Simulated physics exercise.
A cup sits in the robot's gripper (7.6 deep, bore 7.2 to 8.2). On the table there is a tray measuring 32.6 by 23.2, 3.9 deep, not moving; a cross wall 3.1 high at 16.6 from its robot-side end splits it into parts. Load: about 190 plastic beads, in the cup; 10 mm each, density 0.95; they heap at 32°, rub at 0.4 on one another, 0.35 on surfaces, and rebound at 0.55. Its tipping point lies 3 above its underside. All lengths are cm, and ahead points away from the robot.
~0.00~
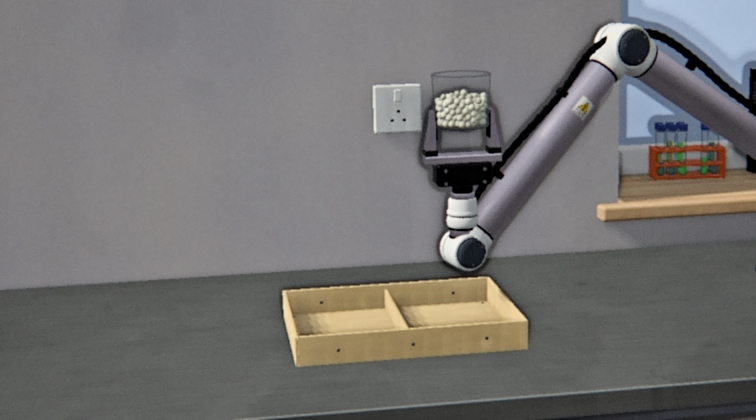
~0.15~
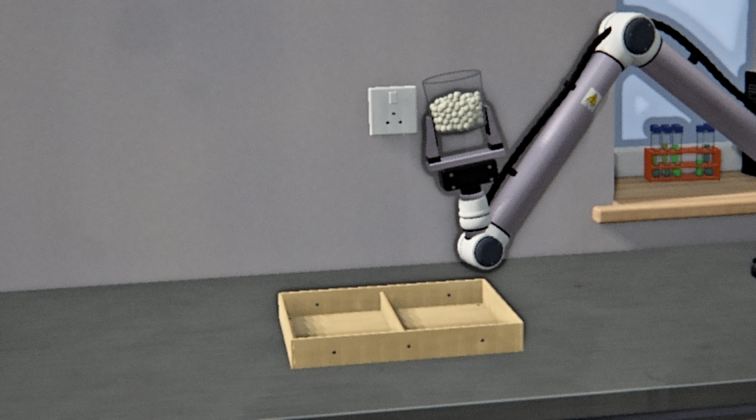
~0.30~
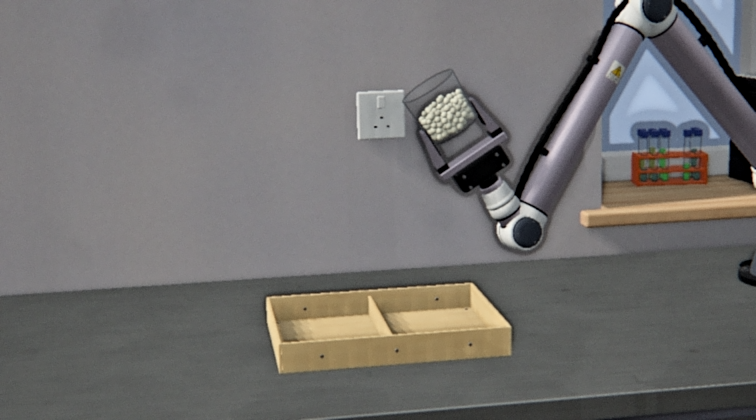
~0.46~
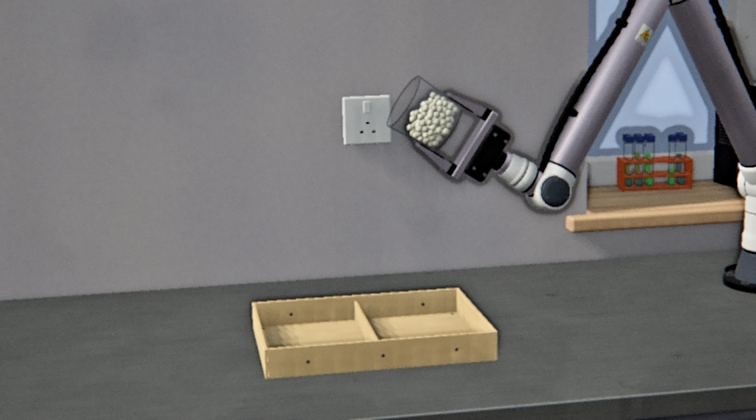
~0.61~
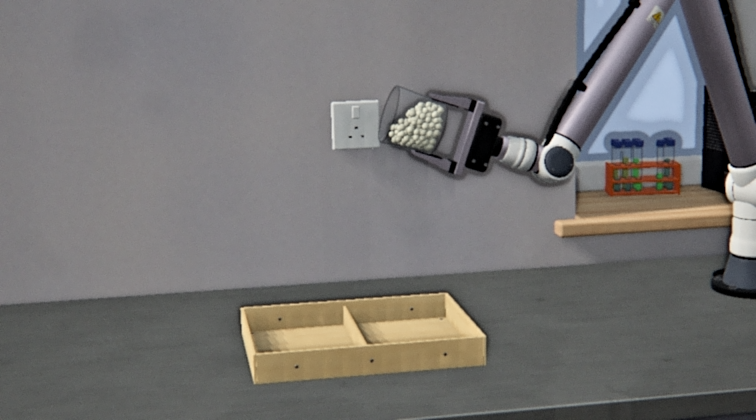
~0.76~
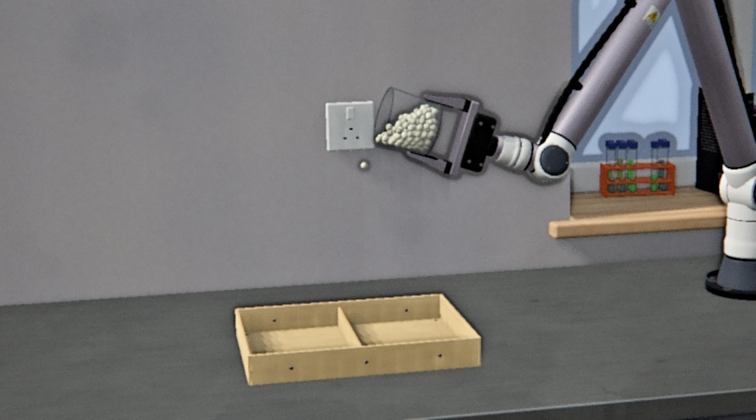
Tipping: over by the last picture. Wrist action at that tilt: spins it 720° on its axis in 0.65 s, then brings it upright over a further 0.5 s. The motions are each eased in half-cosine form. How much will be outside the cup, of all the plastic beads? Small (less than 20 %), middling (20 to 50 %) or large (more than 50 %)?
Small.
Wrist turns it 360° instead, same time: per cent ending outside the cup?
In that case you'd get close to 15 per cent.
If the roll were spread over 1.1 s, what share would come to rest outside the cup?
I'd expect approximately 20 per cent then.
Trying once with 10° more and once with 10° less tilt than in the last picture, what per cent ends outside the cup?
About 45 and 0 per cent.
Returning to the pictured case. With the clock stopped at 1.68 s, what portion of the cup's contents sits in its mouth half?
Near 30 per cent lies in the mouth half.
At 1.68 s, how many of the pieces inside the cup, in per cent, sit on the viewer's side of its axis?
Share noted: Close to 55 per cent.
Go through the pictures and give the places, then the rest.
In the first picture, the cup middle at (461, 101), upright; upper third of the load around (462, 101), from x 440 to 485, top at y 95; 194 in the cup.
In the second picture, the cup middle at (456, 103), tipped 9°; upper third of the load around (459, 103), from x 435 to 480, top at y 95.
In the third picture, the cup middle at (442, 109), tipped 32°; upper third of the load around (452, 106), from x 420 to 470, top at y 90.
In the fourth picture, the cup middle at (426, 115), tipped 56°; upper third of the load around (438, 108), from x 410 to 455, top at y 95.
In the fifth picture, the cup middle at (414, 122), tipped 71°; upper third of the load around (426, 115), from x 390 to 440, top at y 105.
In the sixth picture, the cup middle at (409, 123), tipped 72°; upper third of the load around (420, 119), from x 365 to 435, top at y 110; 193 in the cup, 1 in flight or on a rim.
After 1.22 s, tipped 72°, highest piece 38 above the table; 178 in the cup, 2 in the far-side part, 1 in the robot-side part, 13 in flight or on a rim.
After 1.68 s, tipped 32°, highest piece 36 above the table; 168 in the cup, 16 in the far-side part, 4 in the robot-side part, 2 on the table or floor, 4 in flight or on a rim.
After 2.11 s, upright, highest piece 37 above the table; 168 in the cup, 19 in the far-side part, 3 in the robot-side part, 3 on the table or floor, 1 in flight or on a rim.
After 2.81 s, upright, highest piece 37 above the table; 168 in the cup, 19 in the far-side part, 4 on the table or floor, 3 in the robot-side part.
In the end, 168 in the cup, 19 in the far-side part, 4 on the table or floor, 3 in the robot-side part. That is 13 % outside the cup.
